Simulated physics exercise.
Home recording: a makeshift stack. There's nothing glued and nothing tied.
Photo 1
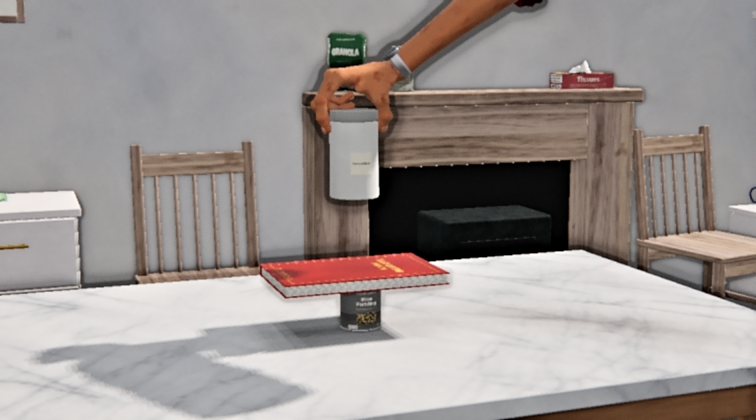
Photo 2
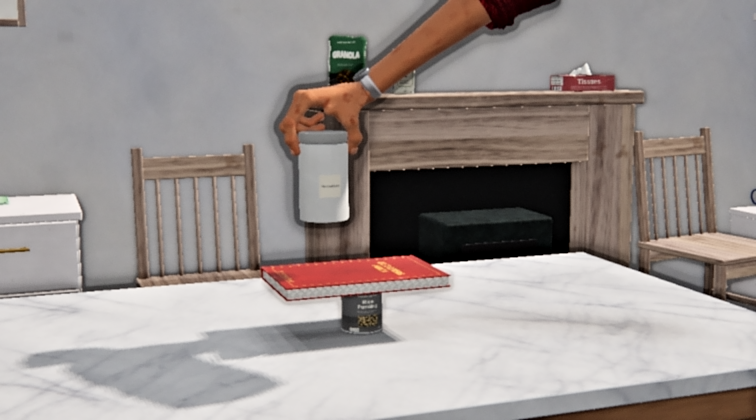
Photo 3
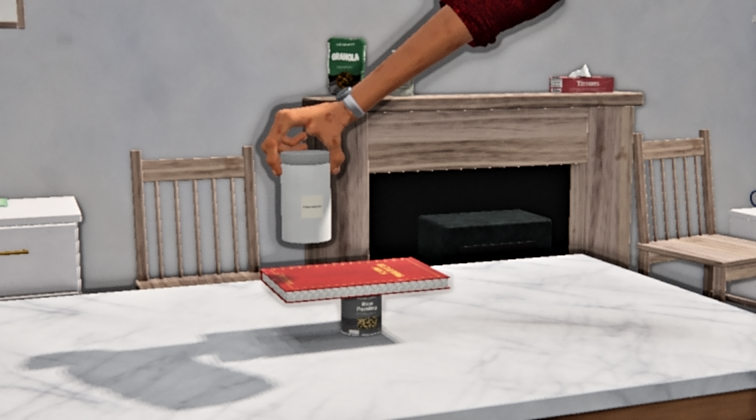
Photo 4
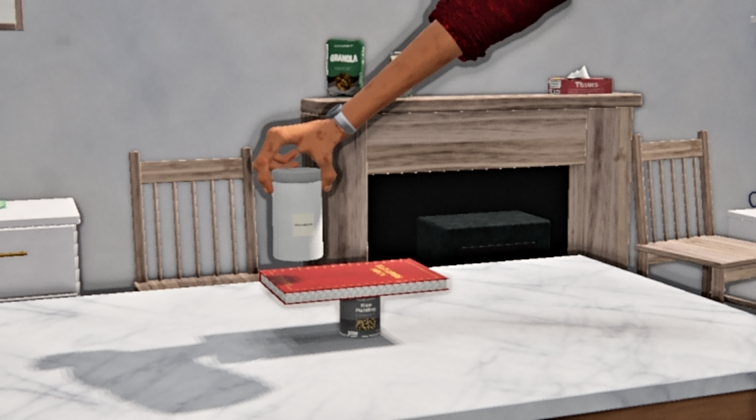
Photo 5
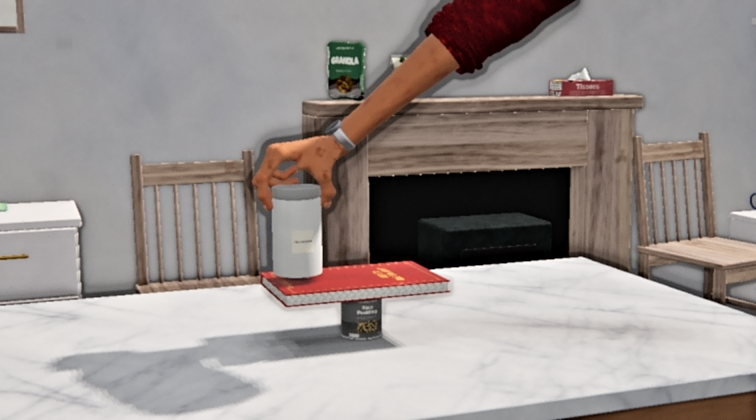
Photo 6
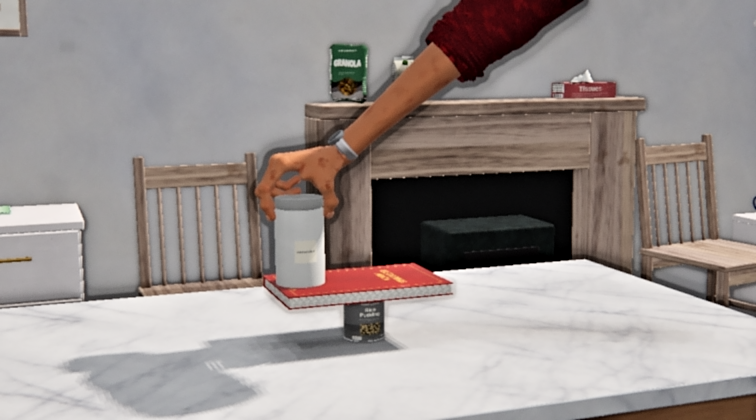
In a room with a fireplace, a hand lowering a white jar leftward onto a red book balanced on a small can.
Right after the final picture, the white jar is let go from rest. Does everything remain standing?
No, honestly, the whole thing doesn't stay intact in the end.
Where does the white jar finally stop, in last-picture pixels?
The object ends up somewhere around (236, 332).
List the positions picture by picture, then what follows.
In the first frame, still above its spot; white jar (354, 154); red book (353, 274).
In the second frame, still above its spot; white jar (324, 175); red book (354, 277).
In the third frame, still above its spot; white jar (306, 196); red book (354, 279).
In the fourth frame, still above its spot; white jar (298, 214); red book (352, 280).
In the fifth frame, still above its spot; white jar (297, 230); red book (354, 282).
In the sixth frame, in place under the hand; white jar (300, 240); red book (356, 285).
Then, 0.30 s after the last picture, white jar now fallen; red book tipped 31° from how it was.
Then, 0.40 s after the last picture, red book tipped 50° from how it was.
Then, 0.50 s after the last picture, red book tipped 40° from how it was.
At rest, fallen, white jar; left askew, red book; grey tin in place. Seen from the same camera at the end, white jar near (236, 332). The stack loses its balance.
